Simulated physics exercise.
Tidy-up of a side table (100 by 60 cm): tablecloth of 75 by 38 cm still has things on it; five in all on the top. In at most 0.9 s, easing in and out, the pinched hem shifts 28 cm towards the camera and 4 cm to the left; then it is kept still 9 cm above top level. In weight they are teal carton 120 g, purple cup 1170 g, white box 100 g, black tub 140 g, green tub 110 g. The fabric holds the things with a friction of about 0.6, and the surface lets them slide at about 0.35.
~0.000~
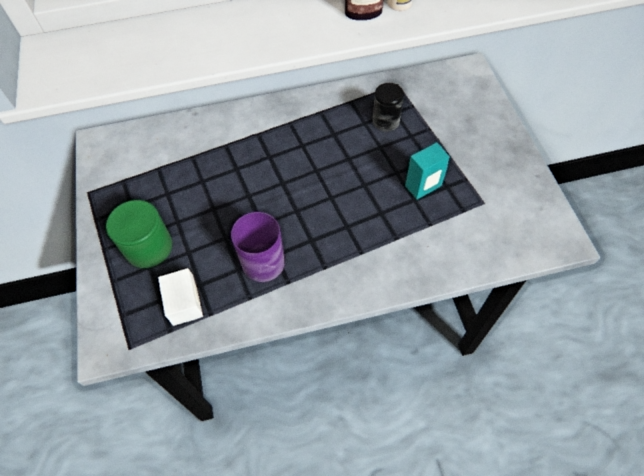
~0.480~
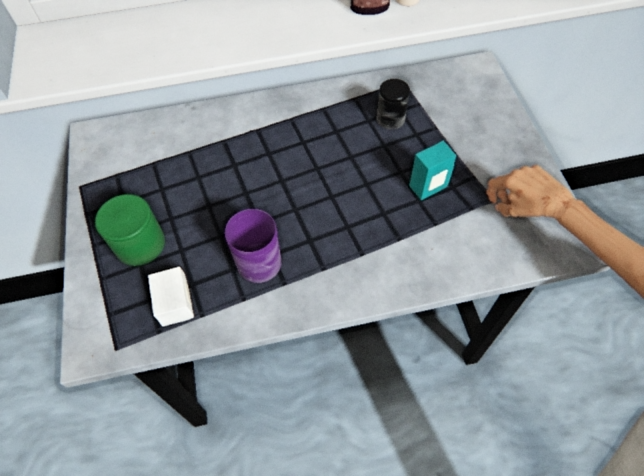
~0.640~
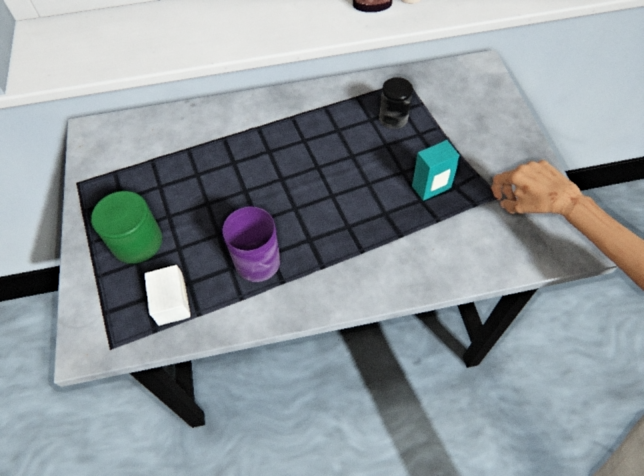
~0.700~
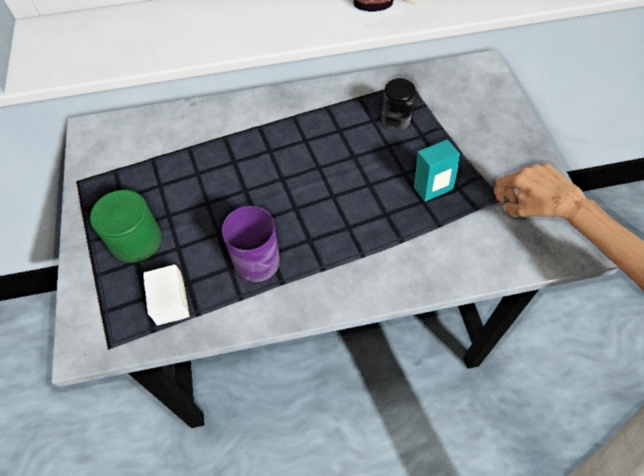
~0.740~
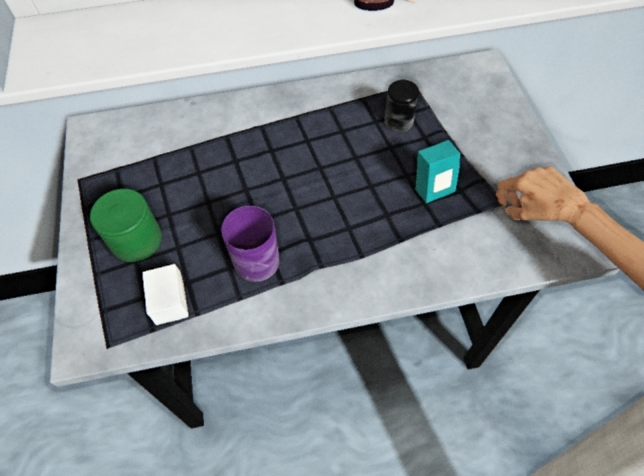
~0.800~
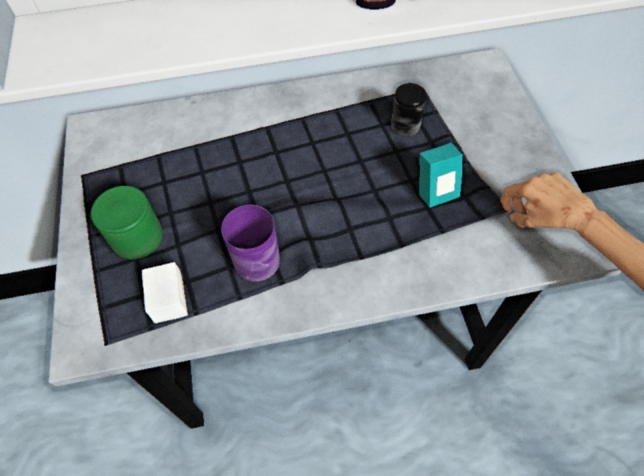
A hand came in from the right and gripped the dark checked cloth's near corner, then tugged it slightly rightward, wrinkling it as the black tub and teal box shifted a little with it.
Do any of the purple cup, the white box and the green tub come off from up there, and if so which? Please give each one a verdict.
Outcome: Purple cup: Safe, white box: Safe, green tub: Safe.
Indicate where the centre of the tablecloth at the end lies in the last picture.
I'd point to about (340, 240).
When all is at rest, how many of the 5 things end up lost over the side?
That gives 0.
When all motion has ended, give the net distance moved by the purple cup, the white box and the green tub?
Measured in cm: Purple cup 6, white box 8, green tub 15.
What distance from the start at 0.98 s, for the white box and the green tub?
The white box is 0 cm out, the green tub 2 cm.
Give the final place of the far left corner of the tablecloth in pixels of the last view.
That corner settles near pixel (186, 133) in the last view.
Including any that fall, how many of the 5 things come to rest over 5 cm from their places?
5 in all.
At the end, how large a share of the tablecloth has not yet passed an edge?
I'd say close to 90 per cent of it.
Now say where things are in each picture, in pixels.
In the first frame, purple cup (256, 233); white box (177, 291); green tub (132, 221); tablecloth corners (129, 350) (87, 193) (485, 204).
In the second frame, tablecloth corners (115, 351) (79, 187); grip (495, 202).
In the third frame, tablecloth corners (110, 350) (76, 183); grip (500, 198).
In the fourth frame, black tub (400, 88); tablecloth corners (108, 350) (76, 181); grip (502, 201).
In the fifth frame, black tub (404, 90); tablecloth corners (107, 349) (78, 180); grip (505, 205).
In the sixth frame, purple cup (248, 227); white box (161, 286); green tub (119, 208); tablecloth corners (105, 346) (81, 175); grip (509, 211).
At 1.0 s, 100 % of the tablecloth is still over the top; green tub 1 cm off its start, black tub 11 cm off its start, teal carton on its side, 5 cm off its start.
At 1.2 s, 100 % of the tablecloth is still over the top; green tub 4 cm off its start, white box 3 cm off its start, purple cup 1 cm off its start.
At 1.3 s, 90 % of the tablecloth is still over the top; green tub 8 cm off its start at (162, 188), white box 6 cm off its start at (179, 259), purple cup 4 cm off its start at (270, 238).
At 1.5 s, 90 % of the tablecloth is still over the top; green tub 13 cm off its start, white box 8 cm off its start, purple cup 7 cm off its start.
At 3.1 s, 90 % of the tablecloth is still over the top; green tub 13 cm off its start at (187, 178), white box 8 cm off its start at (195, 251), purple cup 7 cm off its start at (282, 245), black tub 34 cm off its start at (521, 201).
